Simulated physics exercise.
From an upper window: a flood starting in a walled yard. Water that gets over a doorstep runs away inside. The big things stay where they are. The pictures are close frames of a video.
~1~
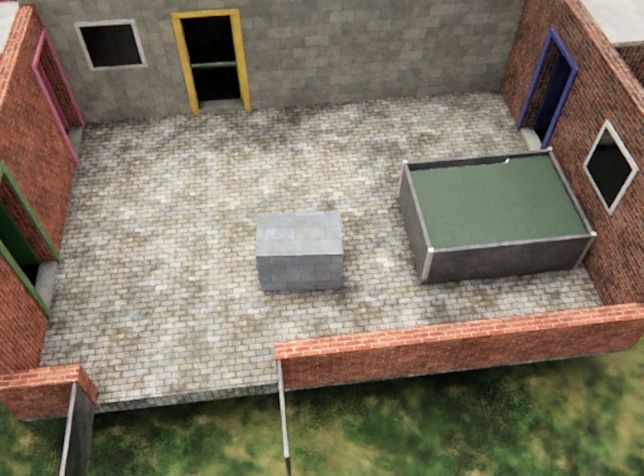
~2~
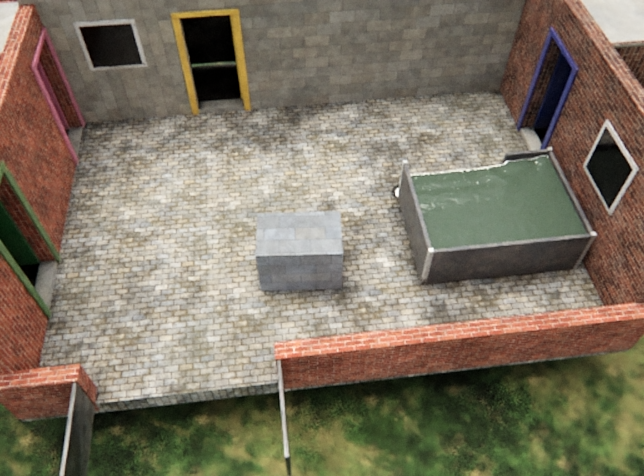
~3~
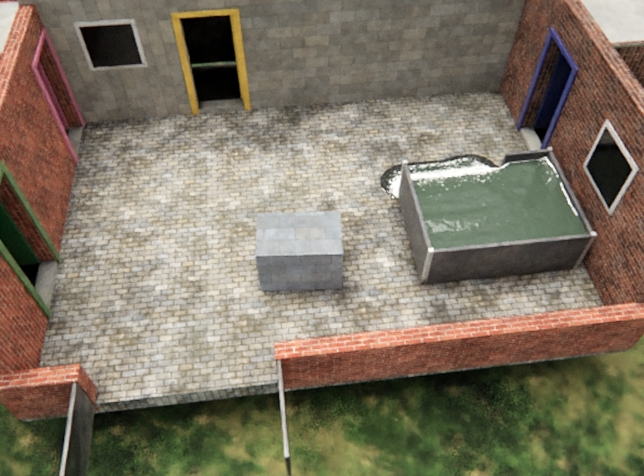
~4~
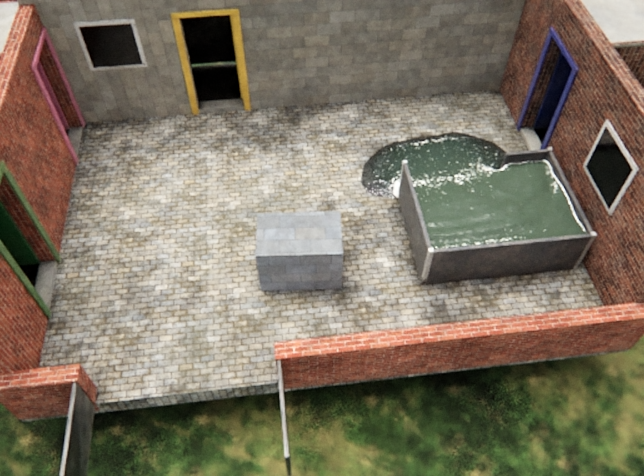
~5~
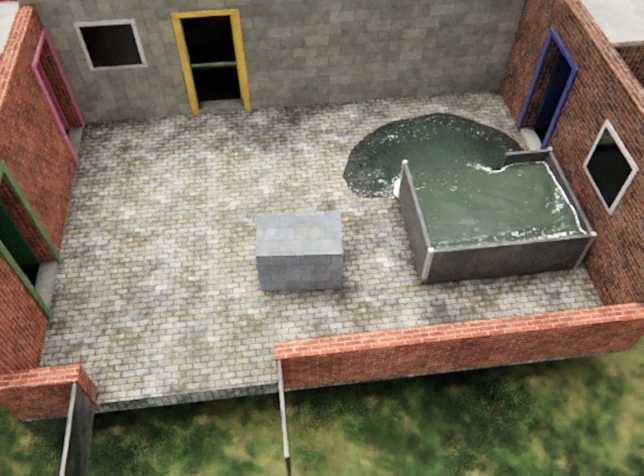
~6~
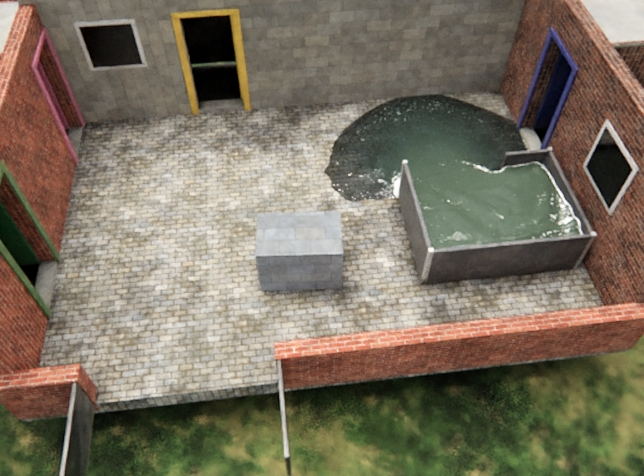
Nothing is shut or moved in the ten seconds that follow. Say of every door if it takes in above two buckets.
One by one: The blue door floods; the yellow door holds within the limit; the green door holds within the limit; the pink door floods.
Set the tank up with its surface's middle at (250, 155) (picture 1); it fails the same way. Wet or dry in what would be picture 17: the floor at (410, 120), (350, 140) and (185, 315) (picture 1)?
One after the other: Covered, wet, free of water.
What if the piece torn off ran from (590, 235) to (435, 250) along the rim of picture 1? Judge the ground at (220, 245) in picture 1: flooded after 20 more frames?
Answer: No water.
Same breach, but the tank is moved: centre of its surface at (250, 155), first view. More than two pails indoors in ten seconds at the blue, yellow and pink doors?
One by one: Blue stays under, yellow lets more in, pink is over.
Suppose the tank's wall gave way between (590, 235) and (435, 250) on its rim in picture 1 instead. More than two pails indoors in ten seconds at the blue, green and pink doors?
Then: The blue one holds, the green one takes more, the pink one goes over.
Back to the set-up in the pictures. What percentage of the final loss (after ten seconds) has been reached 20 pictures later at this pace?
Close to 10 %.
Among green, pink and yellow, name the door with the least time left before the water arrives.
It is the yellow-painted one.
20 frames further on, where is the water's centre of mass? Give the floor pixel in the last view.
I would point to (396, 159).
A moment on, water covers 25 % of the floor; the blue door wet at the sill, nothing in, the yellow door not reached, the green door not reached, the pink door not reached.
Next, water covers 30 % of the floor; the blue door wet at the sill, nothing in, the yellow door wet at the sill, nothing in, the green door not reached, the pink door not reached.
Then, water covers 50 % of the floor; the blue door under two buckets in, the yellow door under two buckets in, the green door not reached, the pink door over two buckets in.
Later, water covers 75 % of the floor; the blue door over two buckets in, the yellow door under two buckets in, the green door wet at the sill, nothing in, the pink door far over two buckets in.
In the end, water covers 85 % of the floor; the blue door over two buckets in, the yellow door under two buckets in, the green door wet at the sill, nothing in, the pink door far over two buckets in.
